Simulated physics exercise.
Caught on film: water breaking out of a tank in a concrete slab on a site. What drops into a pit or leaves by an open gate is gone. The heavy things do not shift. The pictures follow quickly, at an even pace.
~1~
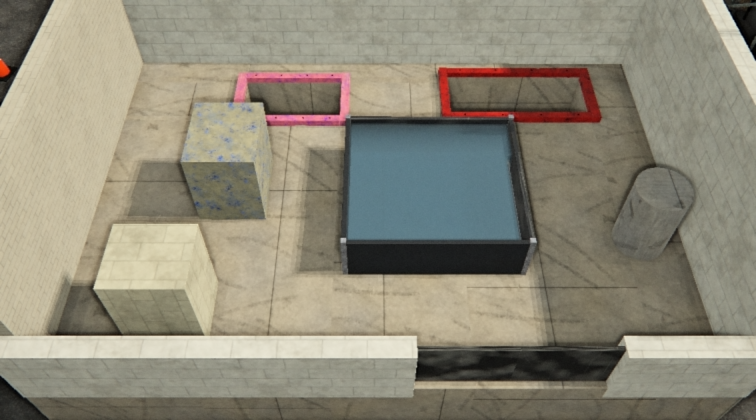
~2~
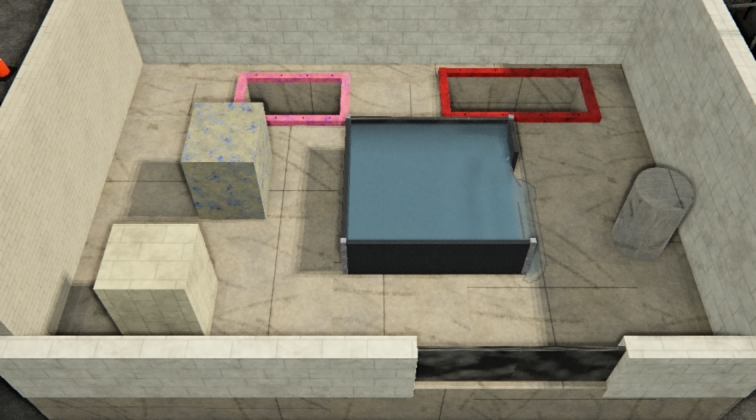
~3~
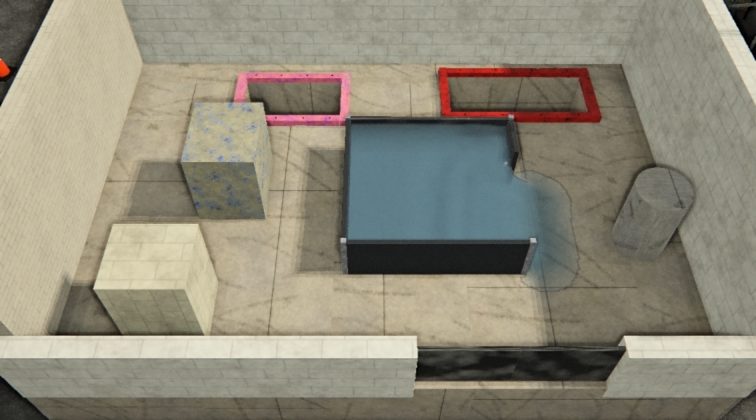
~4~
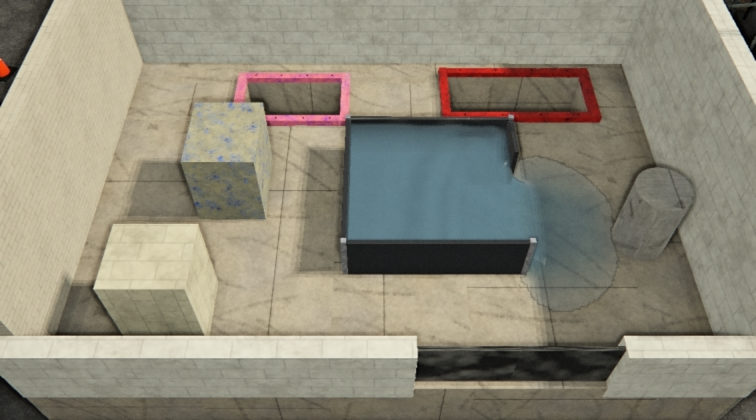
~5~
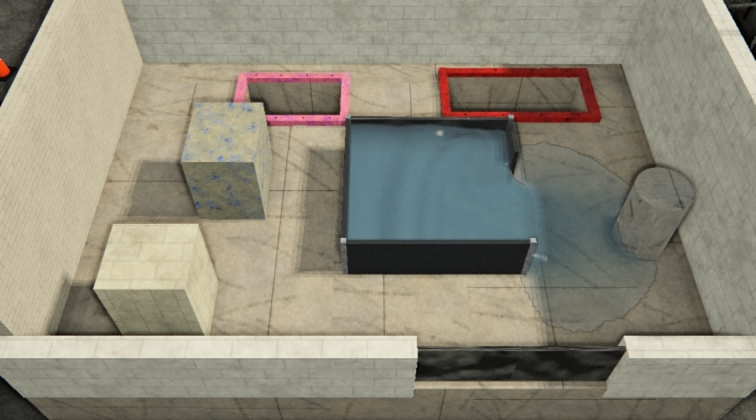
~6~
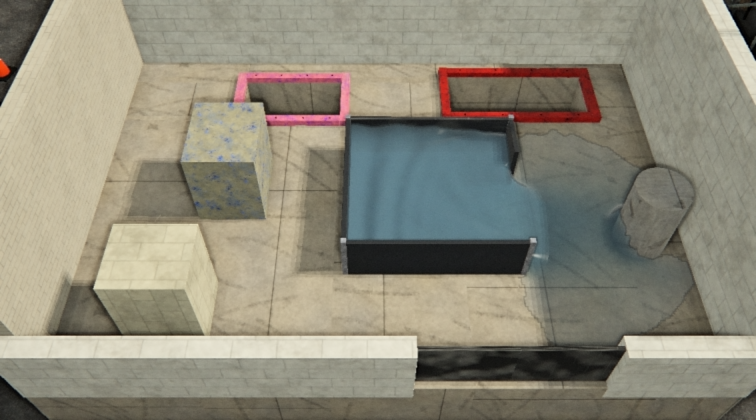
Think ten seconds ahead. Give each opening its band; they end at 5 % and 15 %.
The gate takes under 5 %; the pink pit takes under 5 %; the red pit takes from 5 to 15 %.
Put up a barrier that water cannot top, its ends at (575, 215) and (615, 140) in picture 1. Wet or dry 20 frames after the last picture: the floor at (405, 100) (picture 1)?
Verdict: Dry.
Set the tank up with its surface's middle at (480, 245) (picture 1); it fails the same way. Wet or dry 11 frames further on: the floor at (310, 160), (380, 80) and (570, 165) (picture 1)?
In that order: Clear, not flooded, wet.
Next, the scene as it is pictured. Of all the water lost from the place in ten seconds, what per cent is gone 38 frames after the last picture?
I make it 90 per cent.
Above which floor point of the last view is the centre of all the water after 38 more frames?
Roughly at (478, 223).
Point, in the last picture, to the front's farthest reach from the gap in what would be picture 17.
Near (616, 66).
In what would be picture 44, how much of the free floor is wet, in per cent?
Roughly 70 per cent.
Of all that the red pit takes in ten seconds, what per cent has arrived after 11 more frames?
Close to 0 %.
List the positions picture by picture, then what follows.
The water tank at (433, 179) is whole and still, in the first picture.
The front is at (532, 275), out from the gap at (515, 217), in the second picture.
Water pours out at (515, 218) and has run to (562, 279), in the third picture.
The front is at (601, 201), out from the gap at (515, 218), in the fourth picture.
The front is at a hidden place, out from the gap at (515, 218), in the fifth picture.
The front is at a hidden place, out from the gap at (515, 218), in the sixth picture.
A moment on, water covers 20 % of the floor; the gate 0 %, the pink pit 0 %, the red pit 0 %.
Next, water covers 25 % of the floor; the gate 0 %, the pink pit 0 %, the red pit 0 %.
Then, water covers 45 % of the floor; the gate 0 %, the pink pit 0 %, the red pit 2 %.
Later, water covers 70 % of the floor; the gate 0 %, the pink pit 0 %, the red pit 8 %.
In the end, water covers 95 % of the floor; the gate 0 %, the pink pit 0 %, the red pit 9 %.
